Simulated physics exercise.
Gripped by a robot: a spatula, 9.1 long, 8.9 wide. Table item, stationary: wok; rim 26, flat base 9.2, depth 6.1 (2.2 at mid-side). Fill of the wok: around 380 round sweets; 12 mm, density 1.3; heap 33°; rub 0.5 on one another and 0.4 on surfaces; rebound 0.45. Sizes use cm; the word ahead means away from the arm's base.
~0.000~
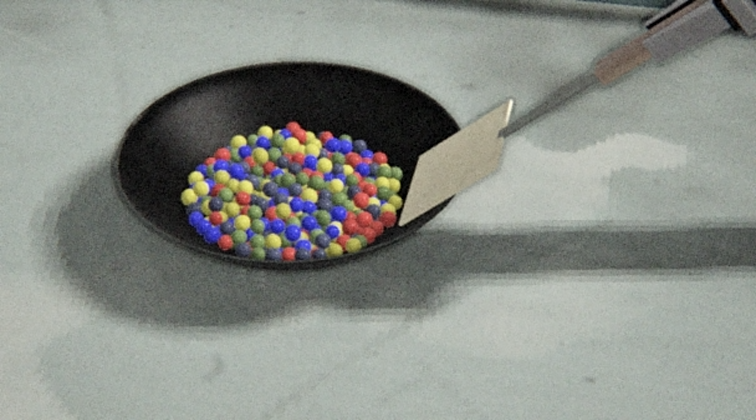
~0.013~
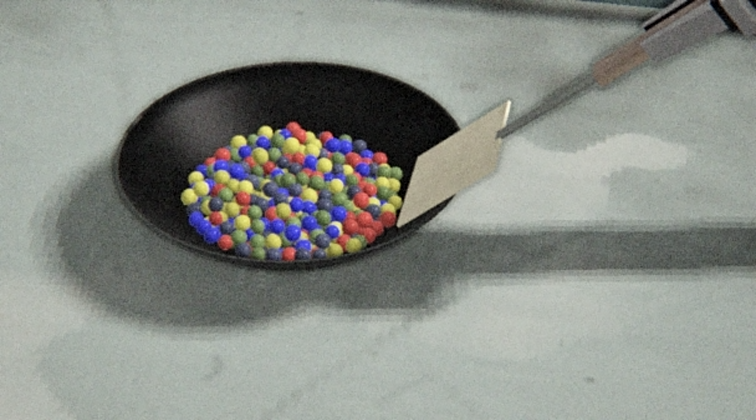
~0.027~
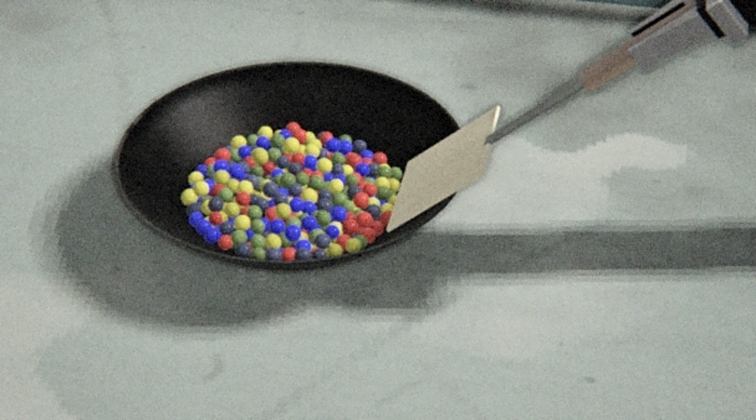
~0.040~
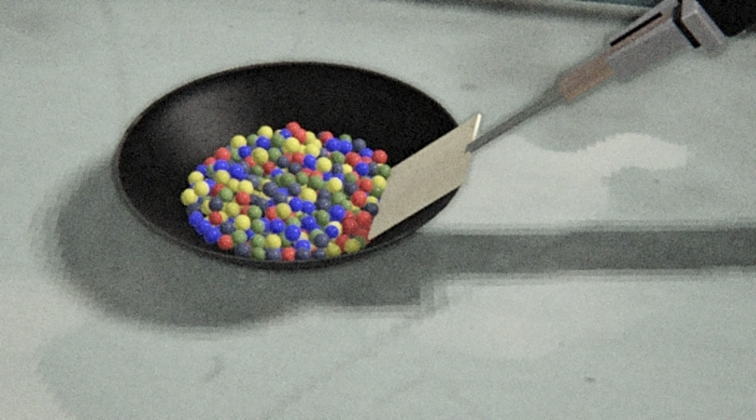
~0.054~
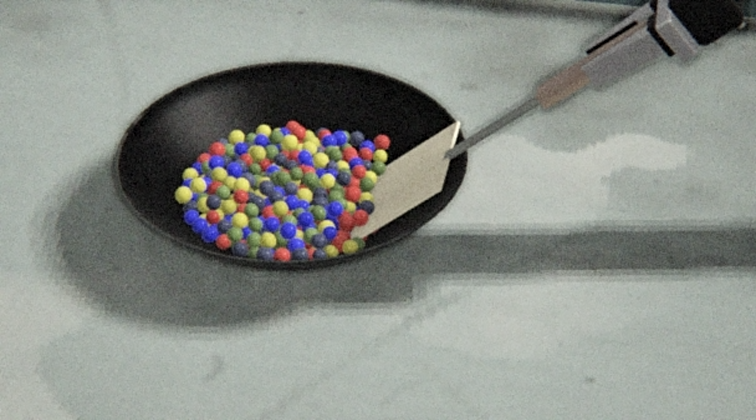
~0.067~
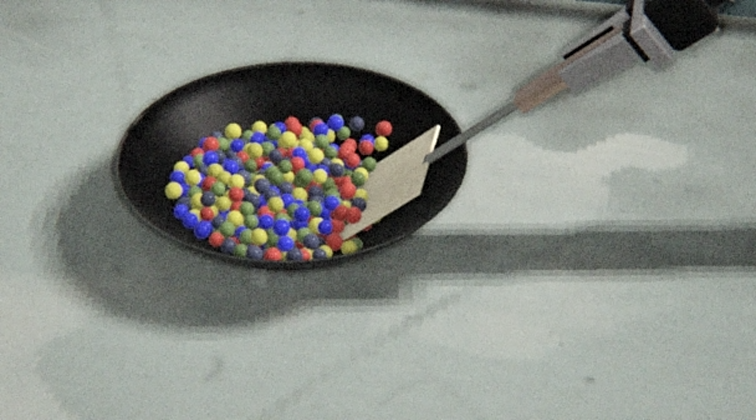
A robot arm held a flat spatula at the right edge of a black wok full of colorful round sweets, then slid it left into them, nudging the pile slightly leftward.
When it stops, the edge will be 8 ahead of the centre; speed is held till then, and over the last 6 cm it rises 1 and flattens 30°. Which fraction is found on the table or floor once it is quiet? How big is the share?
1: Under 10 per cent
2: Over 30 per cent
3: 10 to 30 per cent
Answer: 2.
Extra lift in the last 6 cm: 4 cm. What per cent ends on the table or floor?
You'd expect near 50 percent of it there.
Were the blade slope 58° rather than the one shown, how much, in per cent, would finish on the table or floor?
Then roughly 45 percent.
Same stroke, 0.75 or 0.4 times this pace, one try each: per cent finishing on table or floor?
Roughly 35 % and roughly 15 %.
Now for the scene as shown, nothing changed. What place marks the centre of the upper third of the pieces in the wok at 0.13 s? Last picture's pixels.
(202, 156).
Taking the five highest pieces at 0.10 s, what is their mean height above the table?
Height: Some 7 cm.
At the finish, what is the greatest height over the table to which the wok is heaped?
Close to 6.5 centimetres high.
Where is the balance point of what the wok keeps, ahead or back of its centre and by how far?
It sits some 4.0 centimetres ahead of centre.
After 0.10 s, sloping 42°, highest piece 8 above the table; 384 in the wok.
After 0.13 s, sloping 33°, highest piece 9 above the table; 380 in the wok, 4 on the blade or in flight.
After 0.35 s, sloping 12°, highest piece 7 above the table; 201 in the wok, 87 on the table or floor, 96 on the blade or in flight.
After 1.40 s, sloping 12°, highest piece 6 above the table; 200 in the wok, 184 on the table or floor.
At rest, 200 in the wok, 184 on the table or floor. That is 48 % on the table or floor.
